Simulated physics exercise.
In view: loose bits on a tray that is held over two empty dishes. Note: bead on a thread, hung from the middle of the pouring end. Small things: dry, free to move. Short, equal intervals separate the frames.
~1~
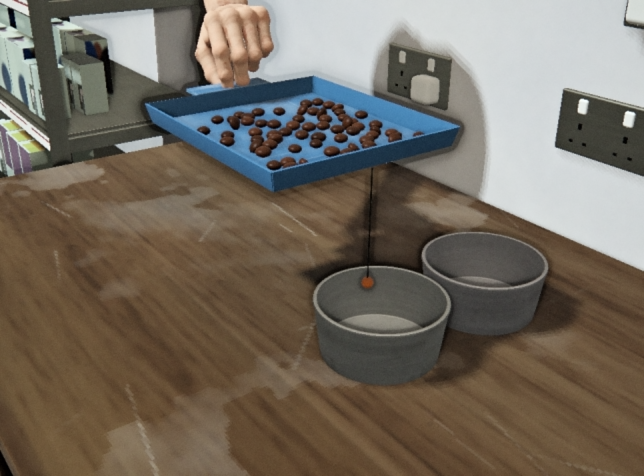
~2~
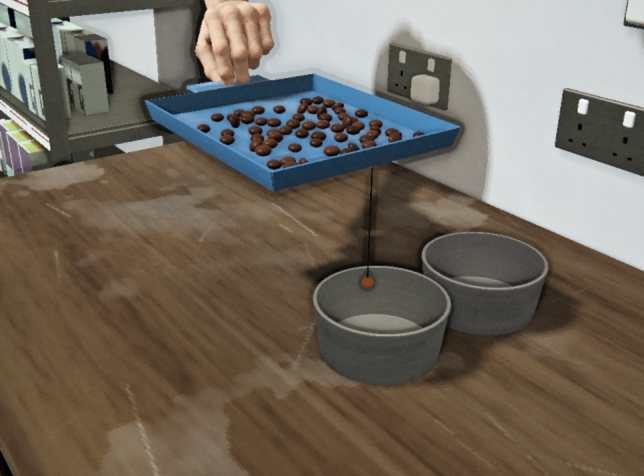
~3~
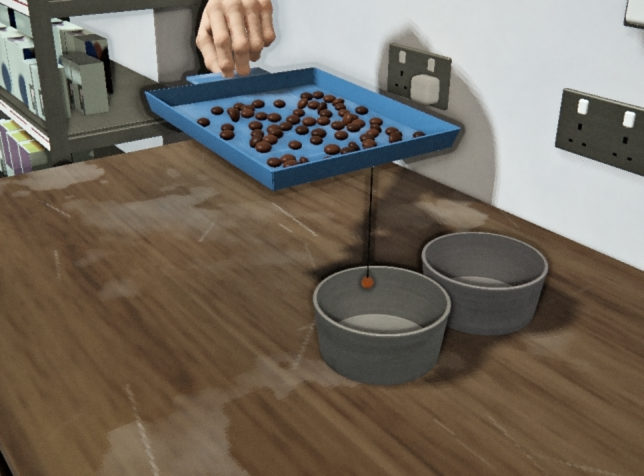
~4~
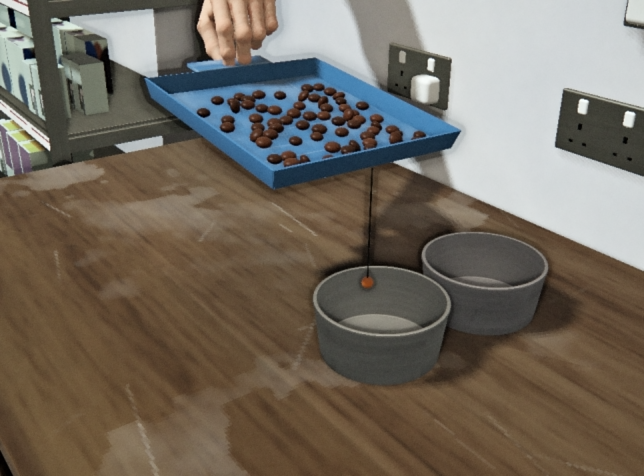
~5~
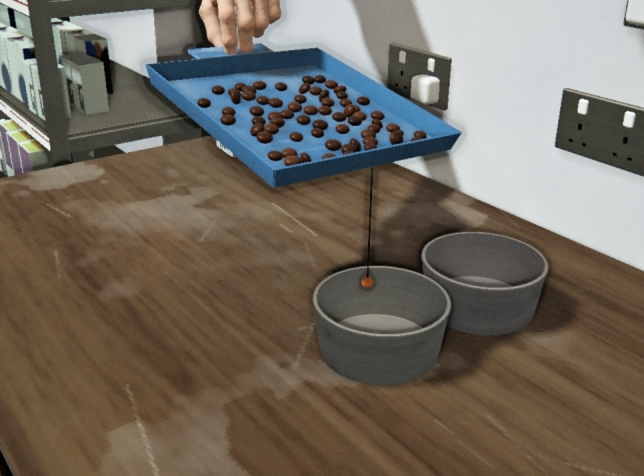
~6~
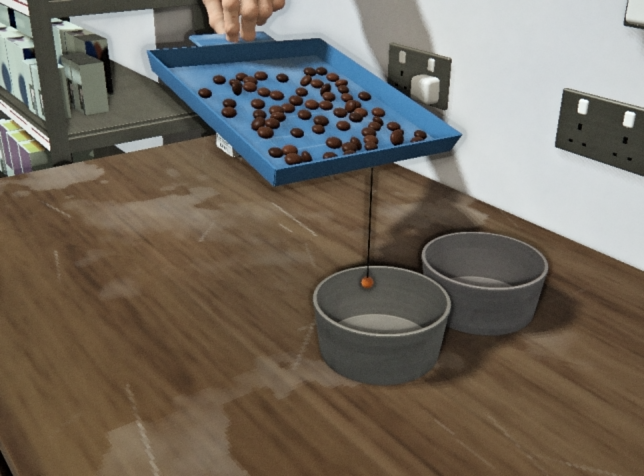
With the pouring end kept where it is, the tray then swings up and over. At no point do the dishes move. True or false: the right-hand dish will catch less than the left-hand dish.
True.
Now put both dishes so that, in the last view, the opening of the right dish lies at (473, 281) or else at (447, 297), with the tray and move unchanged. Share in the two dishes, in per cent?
It comes to about 90 per cent the first time and about 90 per cent the second.
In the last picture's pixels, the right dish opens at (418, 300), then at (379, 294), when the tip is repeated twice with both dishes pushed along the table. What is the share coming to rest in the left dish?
Trial 1 near 0 percent, trial 2 near 0 percent.
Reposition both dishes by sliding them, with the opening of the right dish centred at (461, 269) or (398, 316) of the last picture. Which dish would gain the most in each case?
For the first position it is the one at right; for the second, the one at right.
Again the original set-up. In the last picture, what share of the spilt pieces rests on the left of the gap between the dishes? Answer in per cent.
10 per cent or thereabouts.
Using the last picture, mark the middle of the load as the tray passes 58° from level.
The load is centred about (382, 124).
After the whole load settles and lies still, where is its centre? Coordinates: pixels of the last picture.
Close to (427, 338) in the last picture.
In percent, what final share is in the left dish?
About 50 %.
Soon after the last picture, tray tipped steeply; all on the tray.
A little later, tray tipped right over; about a quarter on the tray; about a quarter in the left dish; about a quarter in the right dish; a small part outside both; about a quarter in the air.
Later still, tray tipped past a quarter turn; about half in the left dish; about a quarter in the right dish; about a quarter outside both.
At rest, tray tipped past a quarter turn; about half in the left dish; about a quarter in the right dish; about a quarter outside both.
